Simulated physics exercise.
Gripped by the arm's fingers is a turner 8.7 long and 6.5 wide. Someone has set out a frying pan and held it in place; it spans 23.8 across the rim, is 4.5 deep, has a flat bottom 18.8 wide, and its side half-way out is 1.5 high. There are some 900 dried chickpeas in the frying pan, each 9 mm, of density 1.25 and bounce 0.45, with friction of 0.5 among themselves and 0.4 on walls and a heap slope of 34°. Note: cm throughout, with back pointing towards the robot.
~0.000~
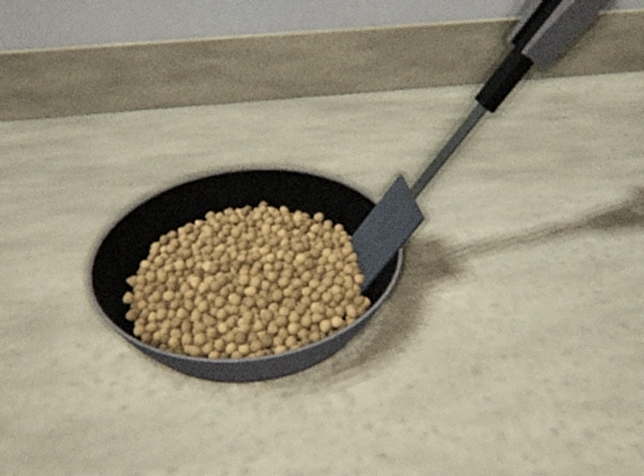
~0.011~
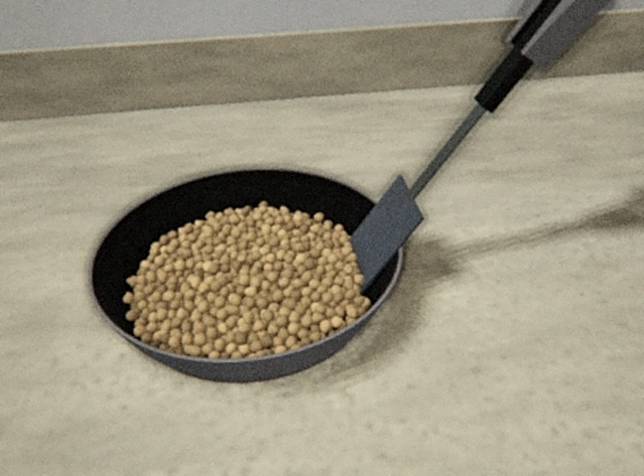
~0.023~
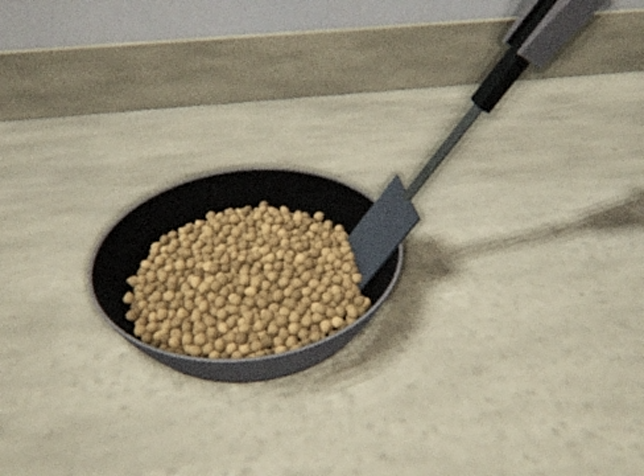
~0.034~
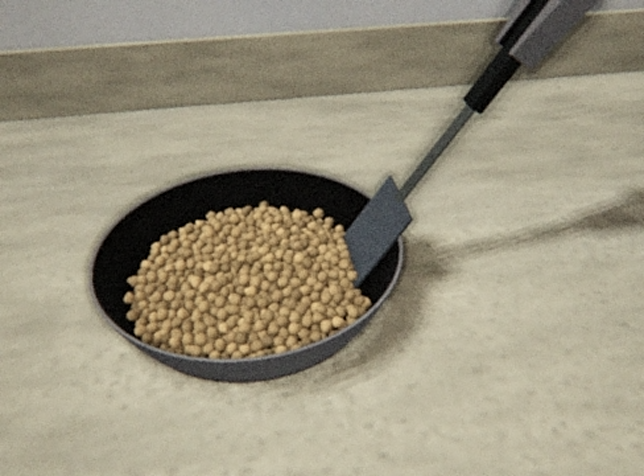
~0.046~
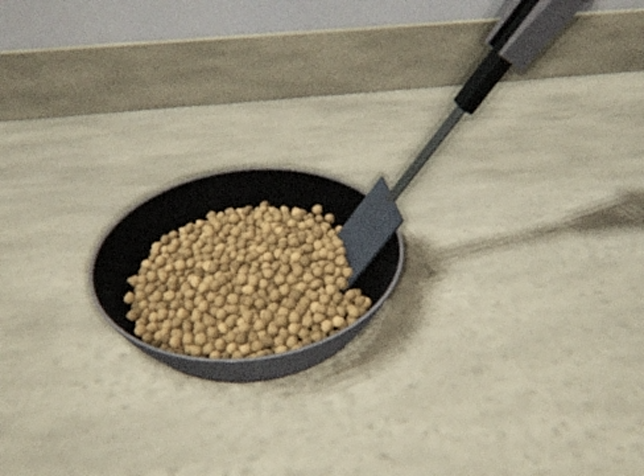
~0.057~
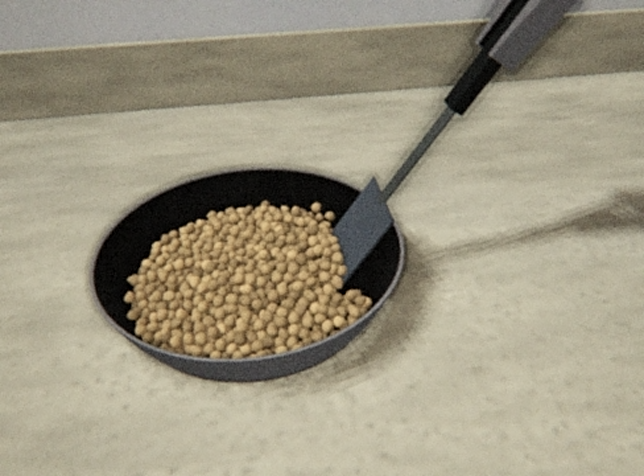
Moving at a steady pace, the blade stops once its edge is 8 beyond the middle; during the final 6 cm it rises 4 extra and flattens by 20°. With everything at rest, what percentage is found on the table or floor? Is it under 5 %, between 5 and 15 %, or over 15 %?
It is between 5 and 15 %.
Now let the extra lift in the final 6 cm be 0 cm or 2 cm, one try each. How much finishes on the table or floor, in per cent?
It works out to some 0 per cent for the first setting and some 0 per cent for the second.
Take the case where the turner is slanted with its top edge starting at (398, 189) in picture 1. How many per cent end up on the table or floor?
About 5 per cent.
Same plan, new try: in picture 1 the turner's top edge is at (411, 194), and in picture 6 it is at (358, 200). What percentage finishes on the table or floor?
It works out to about 20 %, more or less.
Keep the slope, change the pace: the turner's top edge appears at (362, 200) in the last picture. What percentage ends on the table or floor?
Near 20 in a hundred.
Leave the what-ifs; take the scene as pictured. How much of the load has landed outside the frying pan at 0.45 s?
8 %.
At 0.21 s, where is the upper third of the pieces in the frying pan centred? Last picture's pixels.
Around (185, 265).
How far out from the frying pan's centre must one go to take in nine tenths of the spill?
Roughly 35 cm.
After 0.13 s, sloping 56°, highest piece 6 above the table; 900 in the frying pan.
After 0.21 s, sloping 49°, highest piece 6 above the table; 900 in the frying pan.
After 0.45 s, sloping 36°, highest piece 5 above the table; 834 in the frying pan, 66 on the table or floor.
After 1.50 s, sloping 36°, highest piece 5 above the table; 834 in the frying pan, 66 on the table or floor.
At rest, 834 in the frying pan, 66 on the table or floor. That is 7 % on the table or floor.
